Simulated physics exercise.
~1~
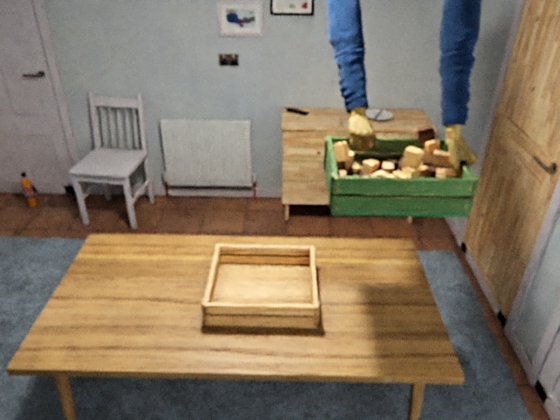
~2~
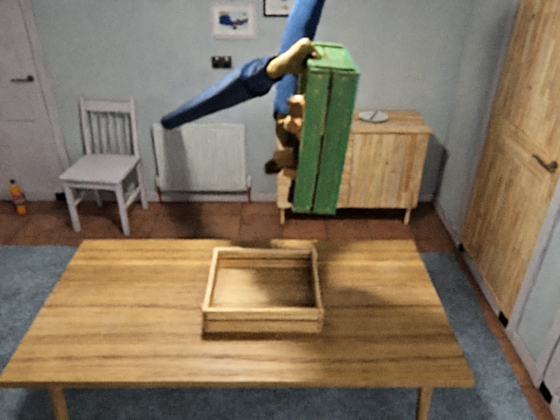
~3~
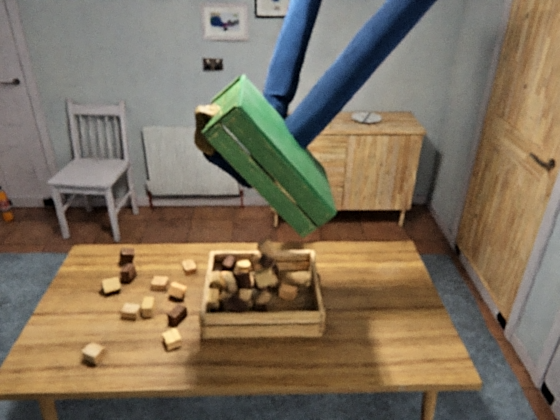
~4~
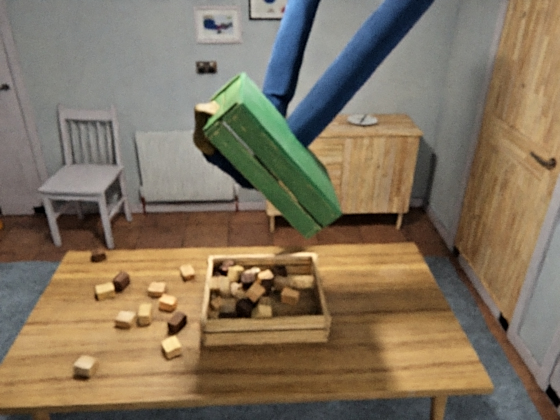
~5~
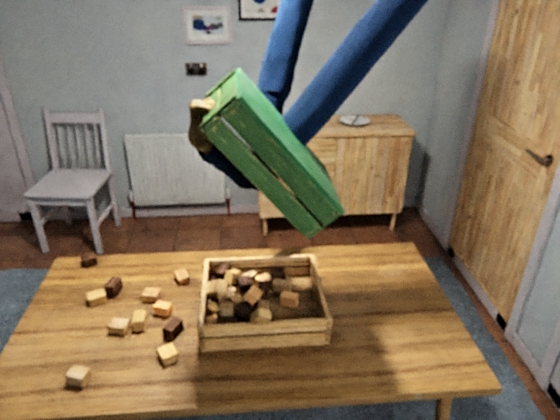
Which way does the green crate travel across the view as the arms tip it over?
The green crate moves to the left as it is tipped over.
